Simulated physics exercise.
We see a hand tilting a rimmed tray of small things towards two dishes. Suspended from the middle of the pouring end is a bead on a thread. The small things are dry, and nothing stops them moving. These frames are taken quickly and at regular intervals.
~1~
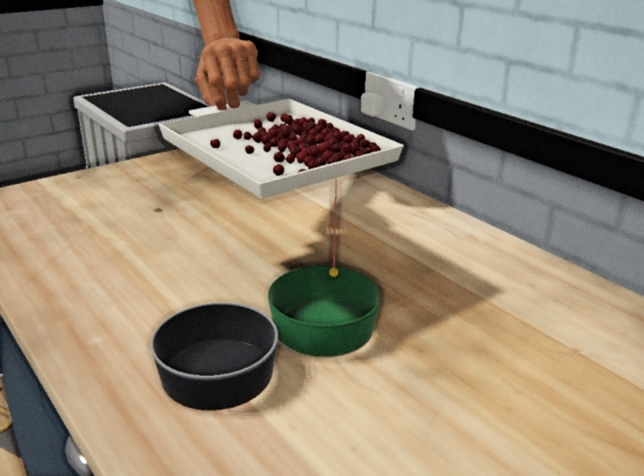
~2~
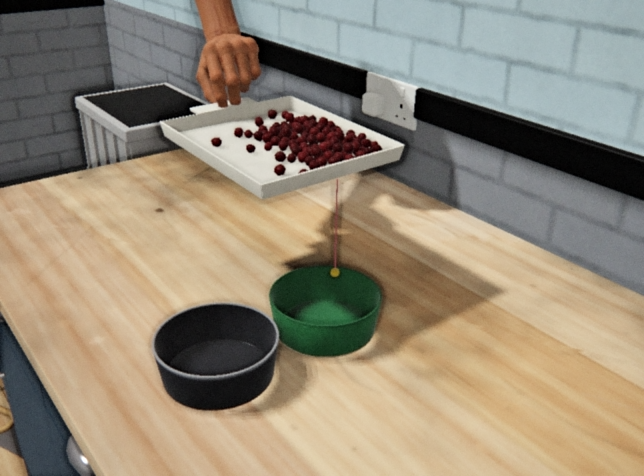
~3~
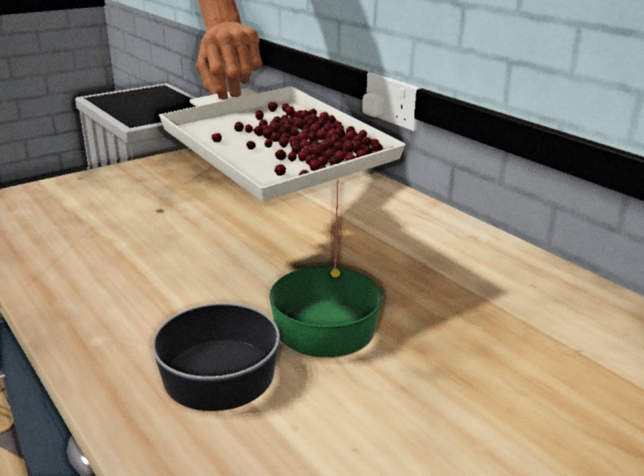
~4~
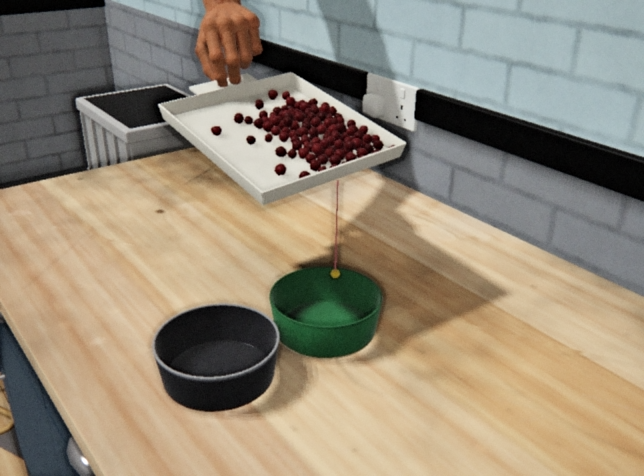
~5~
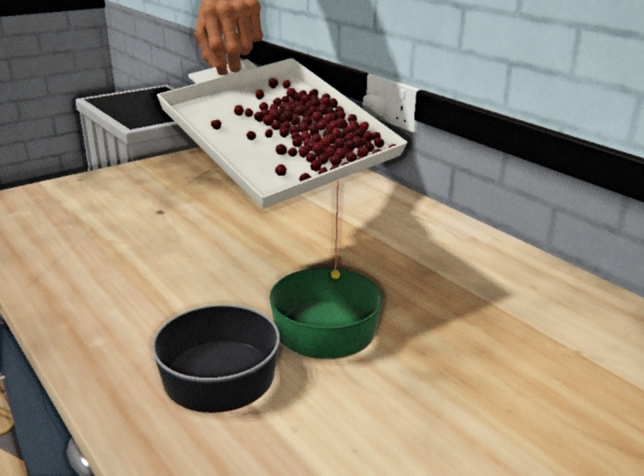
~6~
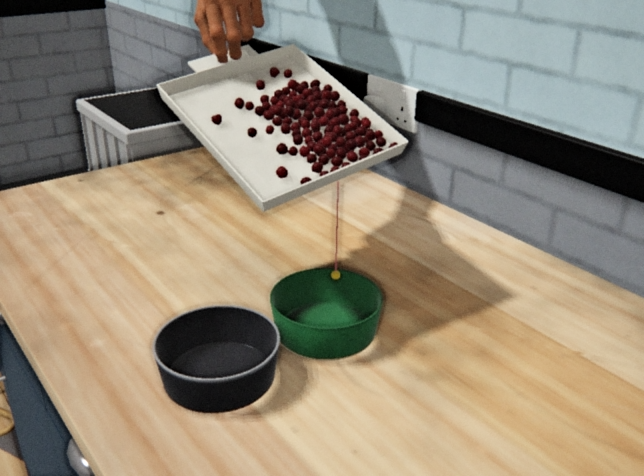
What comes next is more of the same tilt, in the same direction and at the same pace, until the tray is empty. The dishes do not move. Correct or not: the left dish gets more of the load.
Not correct; the right dish gets more.
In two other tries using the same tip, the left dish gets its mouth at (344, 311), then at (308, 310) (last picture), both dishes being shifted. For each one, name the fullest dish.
With the dishes at the first place it's the left-side dish, and at the second it's the left-side dish.
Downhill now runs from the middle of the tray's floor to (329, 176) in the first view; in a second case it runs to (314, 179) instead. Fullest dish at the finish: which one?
For the first heading it's the dish at right, and for the second it's the dish at right.
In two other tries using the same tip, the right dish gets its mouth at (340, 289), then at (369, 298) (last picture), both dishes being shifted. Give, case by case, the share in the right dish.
20 per cent the first time, 40 per cent the second time.
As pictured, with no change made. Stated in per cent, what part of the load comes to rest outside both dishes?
50 %.
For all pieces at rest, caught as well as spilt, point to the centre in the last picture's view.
I'd put the middle somewhere around (317, 355).
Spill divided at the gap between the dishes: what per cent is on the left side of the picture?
20 %, roughly.
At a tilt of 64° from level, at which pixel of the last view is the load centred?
The middle of the load sits near (309, 158).
Shortly afterwards, tray tipped steeply; the bulk on the tray; only a few in the right dish; a little in the air.
Next, tray tipped past a quarter turn; the bulk on the tray; only a few in the left dish; a little in the right dish; a little outside both; only a few in the air.
Some moments later, tray tipped past a quarter turn; a little in the left dish; near a third in the right dish; near half outside both.
In the end, tray tipped past a quarter turn; a little in the left dish; near a third in the right dish; near half outside both.
